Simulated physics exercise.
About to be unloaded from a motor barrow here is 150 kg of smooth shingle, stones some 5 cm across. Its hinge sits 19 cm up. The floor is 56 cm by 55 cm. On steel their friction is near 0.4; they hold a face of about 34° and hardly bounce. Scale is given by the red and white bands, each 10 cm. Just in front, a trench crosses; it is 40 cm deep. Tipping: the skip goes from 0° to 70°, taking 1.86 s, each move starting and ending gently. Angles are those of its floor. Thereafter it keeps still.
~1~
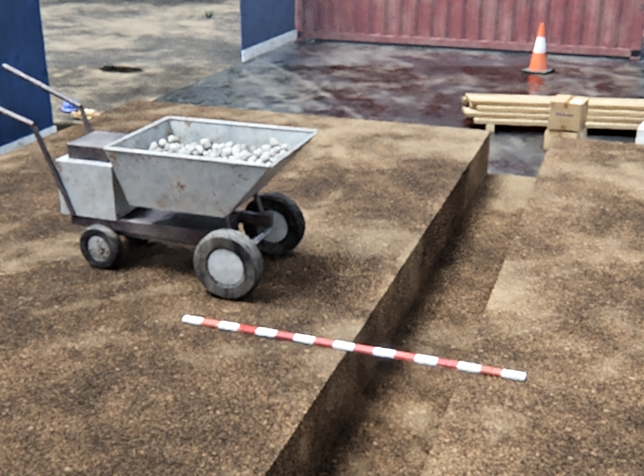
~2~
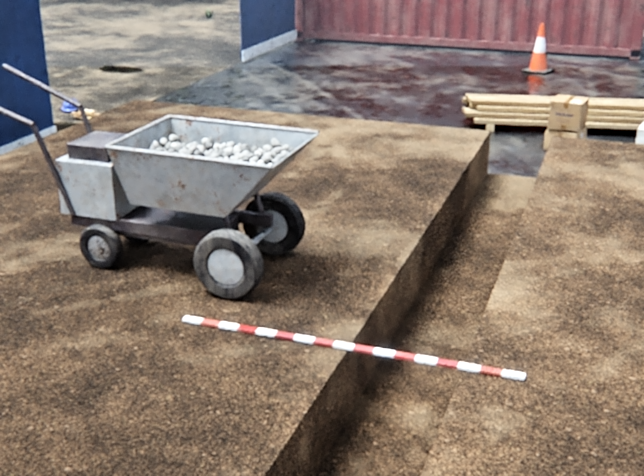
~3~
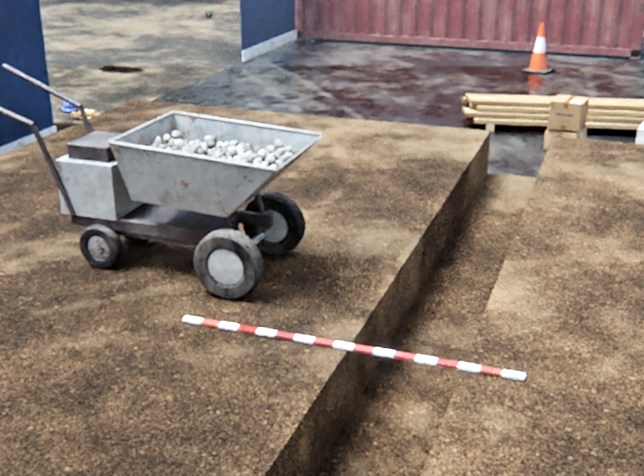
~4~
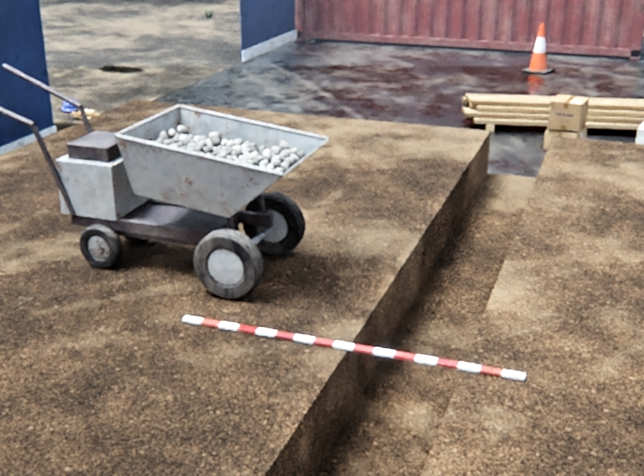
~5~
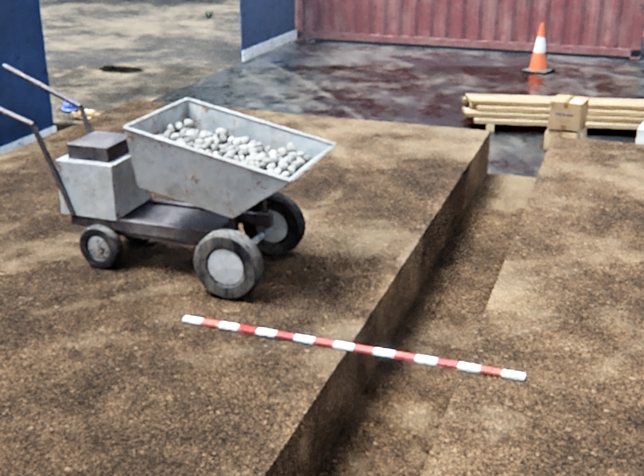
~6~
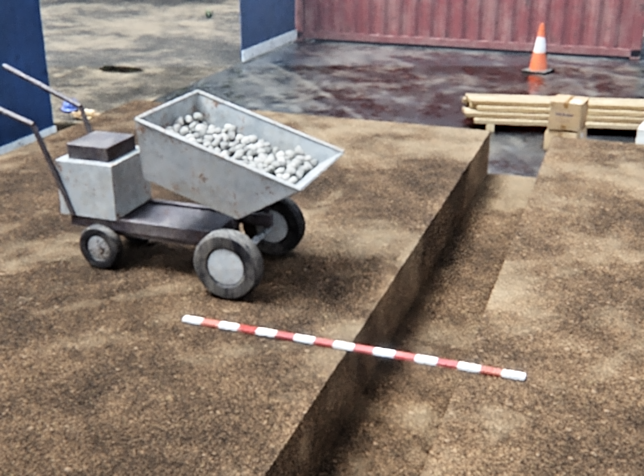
A grey metal motor barrow with black tyres, its skip holding smooth pale stones, stands left of centre on a brown, gritty floor, seen from slightly above. A red and white banded pole lies in front, reaching across a trench on the right, with timber, an orange cone and a red corrugated wall behind. The skip gradually tilts forward to the right, its rear rising, while the wheels and view stay still.
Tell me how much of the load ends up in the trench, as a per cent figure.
Some 94 per cent ends up in the trench.
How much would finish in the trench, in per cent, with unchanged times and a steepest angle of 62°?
Roughly 95%.
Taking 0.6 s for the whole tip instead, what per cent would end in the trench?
Near 95 per cent.
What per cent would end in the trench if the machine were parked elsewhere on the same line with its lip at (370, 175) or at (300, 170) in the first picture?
About 50 per cent first, then about 100 per cent.
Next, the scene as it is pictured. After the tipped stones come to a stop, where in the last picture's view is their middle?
Resting centre: About (430, 357).
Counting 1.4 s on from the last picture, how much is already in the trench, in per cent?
Some 55 per cent.
Then, 0.8 s after the last picture the floor is at 59°, 99 % in the skip, 1 % short of the trench; the foremost stones are at (364, 264).
Then, 1.4 s after the last picture the floor is at 70°, 34 % in the skip, 9 % short of the trench, 57 % in the trench; the foremost stones are at (474, 371).
Then, 1.7 s after the last picture the floor is at 70°, 9 % in the skip, 10 % short of the trench, 81 % in the trench; the foremost stones are at (473, 374).
Then, 3.7 s after the last picture the floor is at 70°, 0 % in the skip, 6 % short of the trench, 94 % in the trench; the foremost stones are at (469, 386).
